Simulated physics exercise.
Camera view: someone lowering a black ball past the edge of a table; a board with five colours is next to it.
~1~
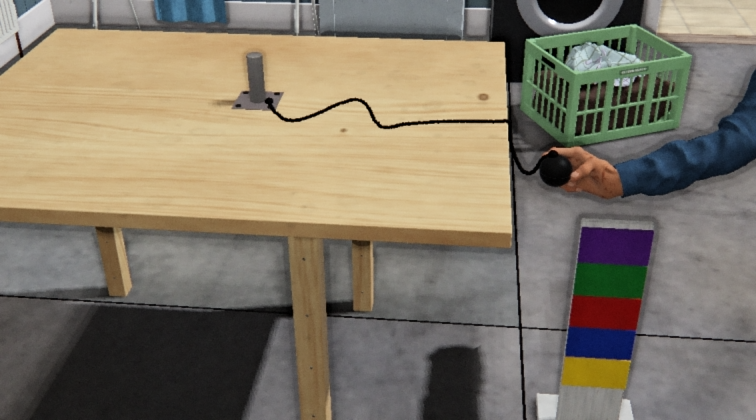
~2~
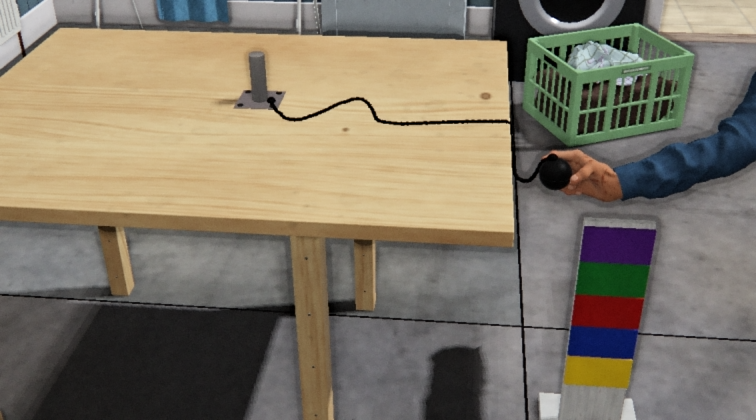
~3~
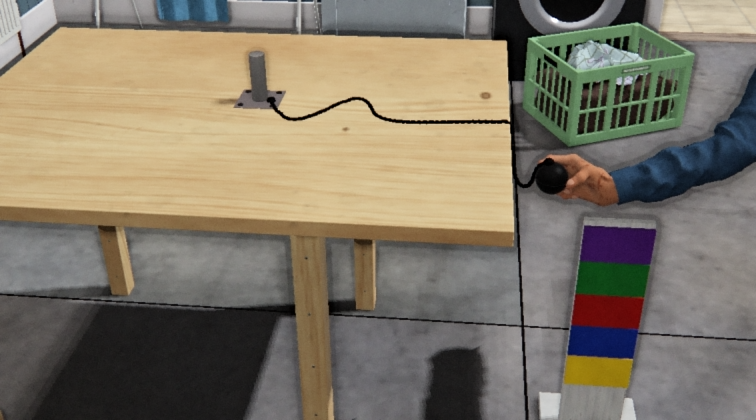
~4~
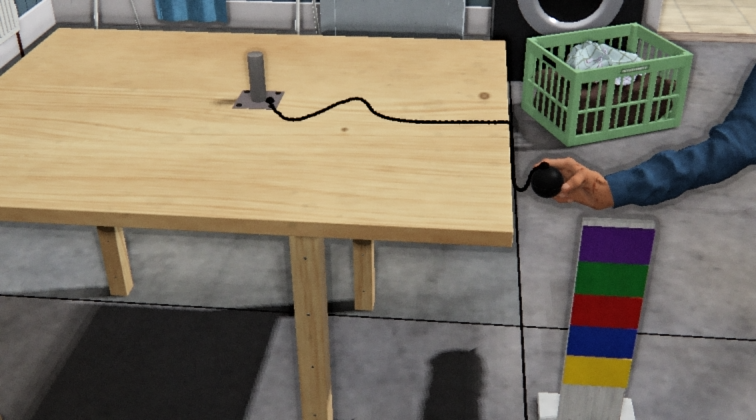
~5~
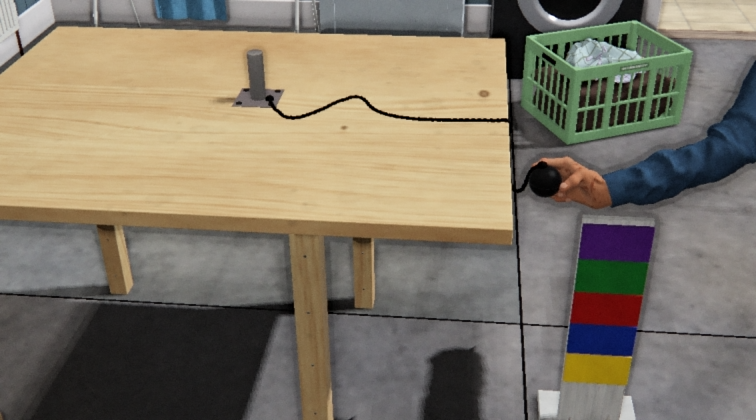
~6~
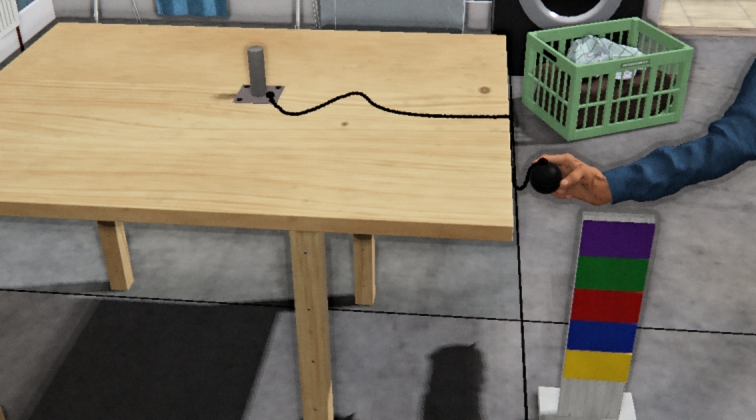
In this clip, a hand at the right holds a black ball, tied by a cord to a metal post on a wooden table, above a color-banded block, and shifts it slightly left and down before keeping it nearly still.
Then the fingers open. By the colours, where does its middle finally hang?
At the red band.
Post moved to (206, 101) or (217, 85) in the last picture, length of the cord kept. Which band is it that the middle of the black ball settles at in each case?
First try: Green; second try: Green.
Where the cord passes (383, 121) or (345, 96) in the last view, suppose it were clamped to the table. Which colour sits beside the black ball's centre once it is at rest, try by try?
Purple, then green.
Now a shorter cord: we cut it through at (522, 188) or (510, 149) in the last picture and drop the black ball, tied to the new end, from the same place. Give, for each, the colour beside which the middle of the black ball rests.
Per try - 1: Green; 2: Purple.
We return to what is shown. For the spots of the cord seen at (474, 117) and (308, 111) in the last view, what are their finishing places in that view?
To (508, 154) for the first and to (340, 102) for the second.
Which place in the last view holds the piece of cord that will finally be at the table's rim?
Look around (441, 116).
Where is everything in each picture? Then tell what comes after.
In the first picture, black ball (556, 170); purple (615, 248); green (610, 282); red (605, 314); blue (600, 345); yellow (596, 374).
In the second picture, black ball (556, 174); cord through (283, 116) (341, 103) (377, 120) (453, 122) (511, 152).
In the third picture, black ball (552, 178).
In the fourth picture, black ball (547, 182); cord through (282, 116) (340, 103) (386, 118) (462, 123) (511, 161).
In the fifth picture, black ball (546, 181).
In the sixth picture, black ball (546, 178); cord through (282, 111) (340, 97) (391, 111) (467, 117) (510, 160).
Soon after, ball near (495, 290); level with red.
Then, ball near (497, 299); level with red.
At rest, ball near (497, 298); level with red. Its centre hangs level with the red band.
